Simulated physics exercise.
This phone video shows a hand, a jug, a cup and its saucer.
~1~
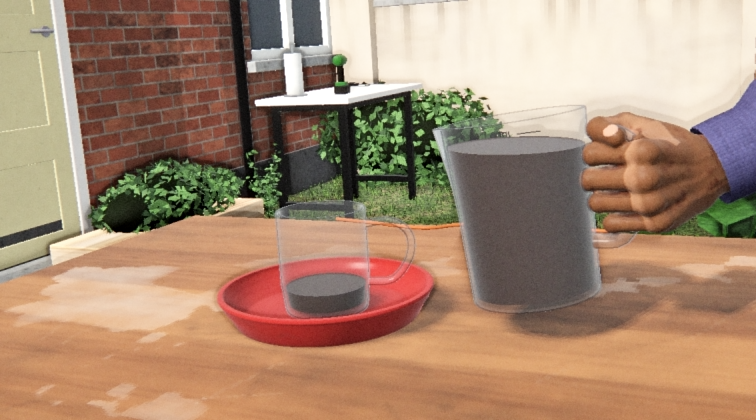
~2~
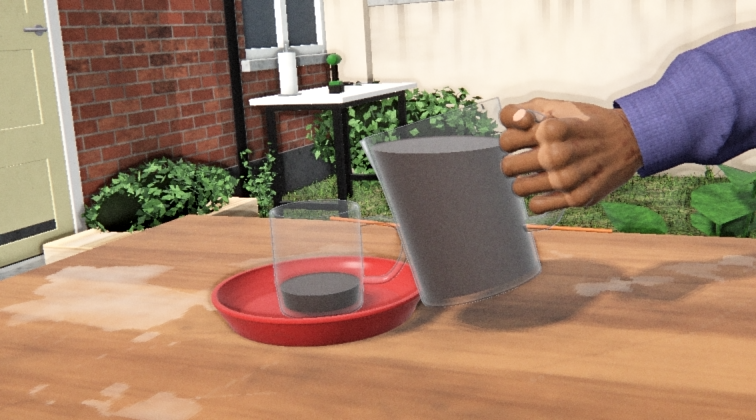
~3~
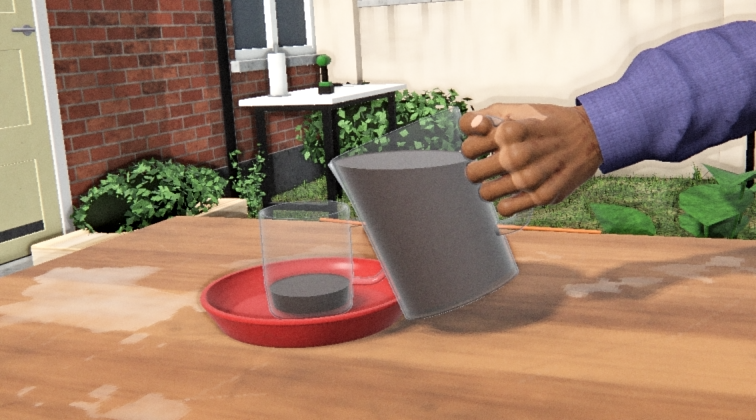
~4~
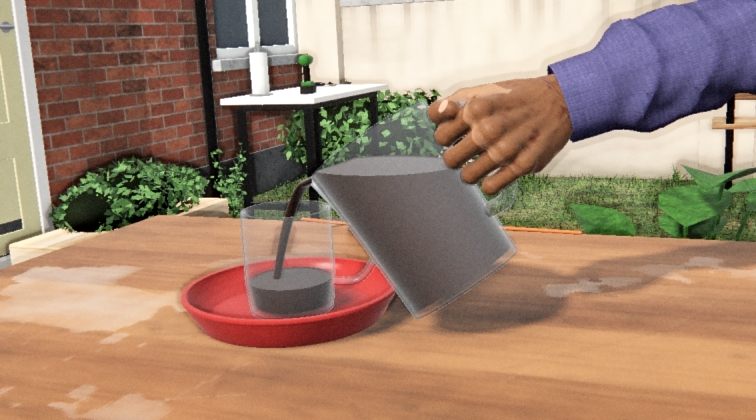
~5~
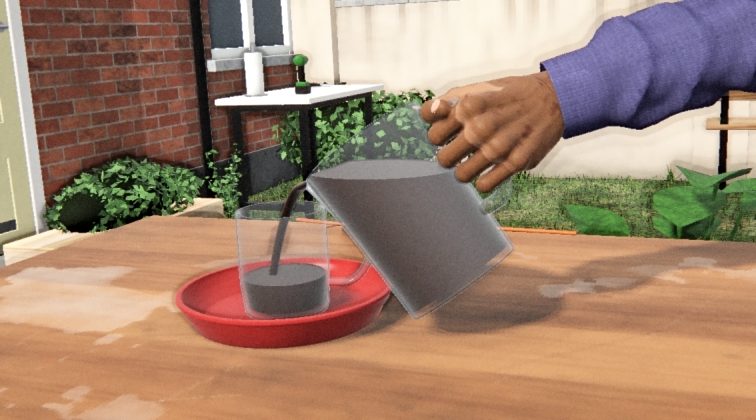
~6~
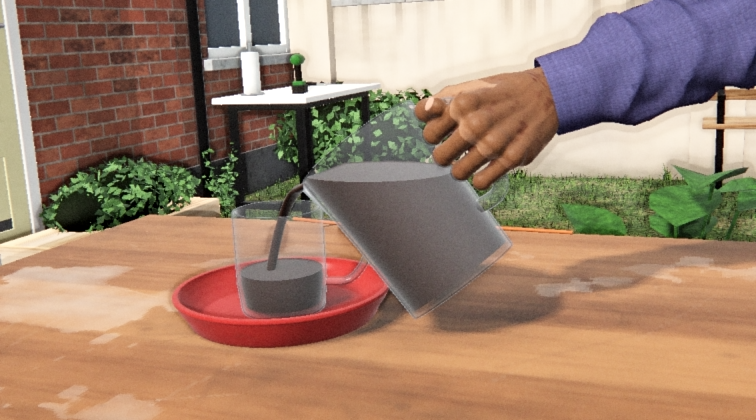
At first, a hand holds a clear jug of dark coffee nearly upright, to the right of a partly filled clear cup on a red saucer. The hand moves the jug left and tilts it toward the cup, then coffee pours in a thin stream and the cup's level rises slightly.
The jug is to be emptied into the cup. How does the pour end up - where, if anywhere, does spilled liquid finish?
It gets past the saucer as well.
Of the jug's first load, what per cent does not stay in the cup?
I reckon close to 65 per cent.
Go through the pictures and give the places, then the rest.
In the first picture, the jug is on its way; jug (524, 202) about three quarters full; cup (324, 255) about a quarter full; saucer (273, 325) dry.
The second picture shows the coffee nears the lip; jug about three quarters full, surface at (440, 145); cup about a quarter full, surface at (320, 284).
The third picture shows the coffee nears the lip; jug (426, 210) tipped 20° with all of its load; cup (307, 255) about a quarter full.
The fourth picture shows pouring; jug (415, 208) tipped 35° with nearly all of its load; cup about a quarter full, surface at (291, 279).
The fifth picture shows pouring; jug (410, 209) tipped 35° with nearly all of its load; cup (284, 256) about a quarter full.
The sixth picture shows pouring; jug (408, 208) tipped 40° with nearly all of its load; cup about a third full, surface at (282, 271); saucer (229, 325) dry.
A moment on, the cup is full to the brim; the saucer is wet, with room to spare.
Further on, the cup is full to the brim; the saucer is nearly full.
When it is over, the cup is full to the brim; the saucer is full and running over.
